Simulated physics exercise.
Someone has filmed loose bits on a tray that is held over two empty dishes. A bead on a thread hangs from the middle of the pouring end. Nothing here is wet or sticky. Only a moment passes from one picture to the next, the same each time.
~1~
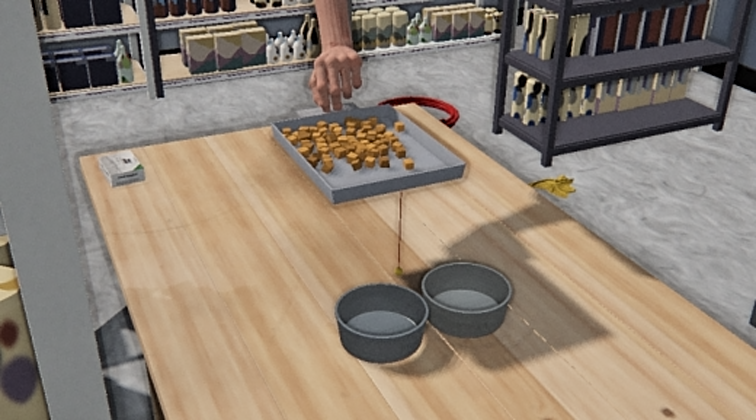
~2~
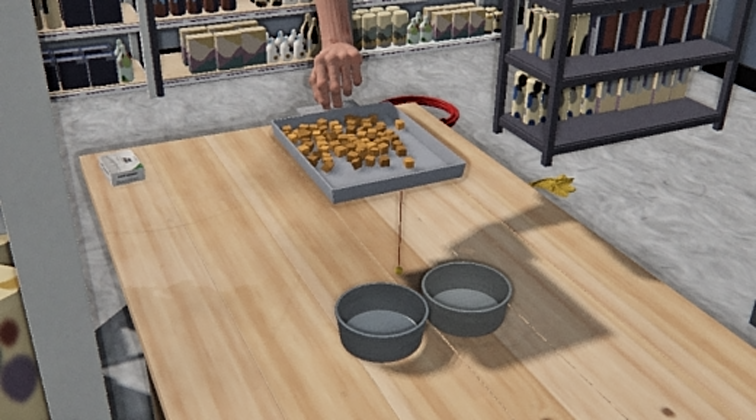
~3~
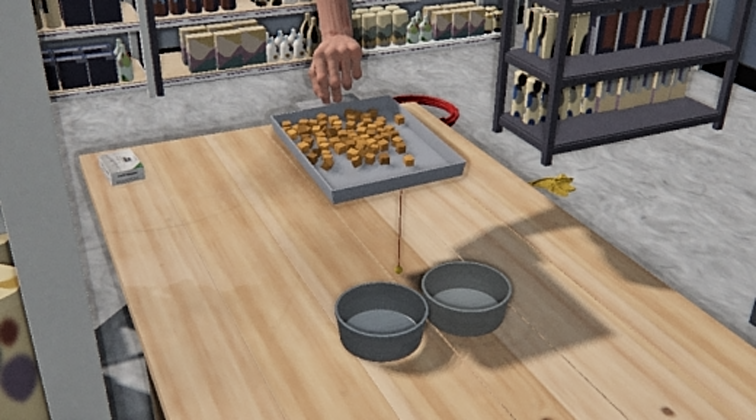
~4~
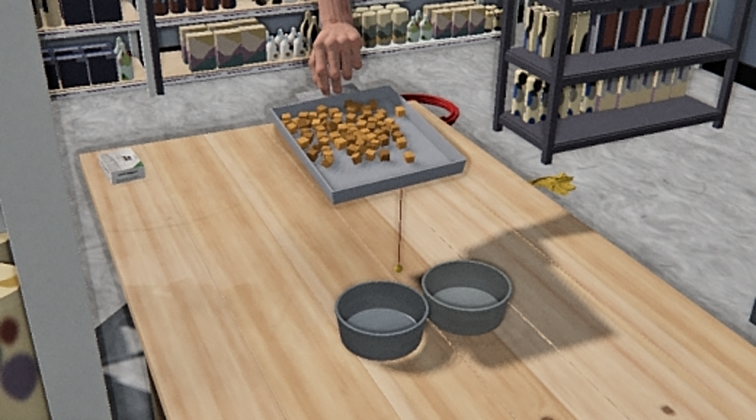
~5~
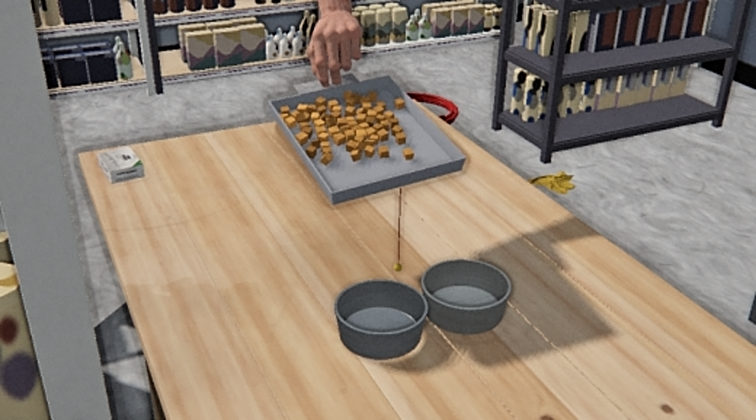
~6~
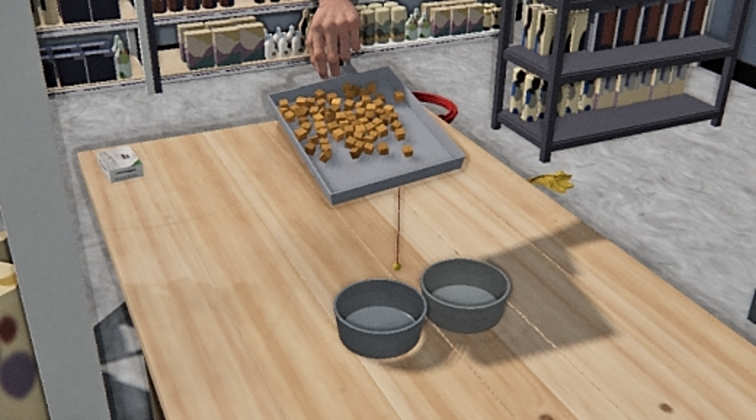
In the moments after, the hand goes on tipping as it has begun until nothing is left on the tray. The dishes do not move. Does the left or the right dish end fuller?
The left dish gets more.
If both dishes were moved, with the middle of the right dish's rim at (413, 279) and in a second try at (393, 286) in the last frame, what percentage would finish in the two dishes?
About 60 and 60 per cent.
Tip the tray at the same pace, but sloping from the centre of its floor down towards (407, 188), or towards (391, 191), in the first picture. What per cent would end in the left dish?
Near 30 % and 50 %.
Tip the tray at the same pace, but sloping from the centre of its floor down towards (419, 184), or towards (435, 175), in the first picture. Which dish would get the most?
In turn: The right one; the right one.
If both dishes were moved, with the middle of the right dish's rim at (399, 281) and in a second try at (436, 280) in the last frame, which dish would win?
First the left one, then left.
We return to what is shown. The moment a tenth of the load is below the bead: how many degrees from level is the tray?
Around 110° of tilt.
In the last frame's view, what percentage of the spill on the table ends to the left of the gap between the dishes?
Some 100 per cent.
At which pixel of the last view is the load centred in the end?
Around (362, 333).
Just after the last frame, tray tipped steeply; every one on the tray.
A moment on, tray tipped right over; almost all on the tray; just a few outside both; just a few in the air.
Further on, tray tipped past a quarter turn; roughly two thirds in the left dish; roughly a third outside both.
When it is over, tray tipped past a quarter turn; roughly two thirds in the left dish; not one in the right dish; roughly a third outside both.
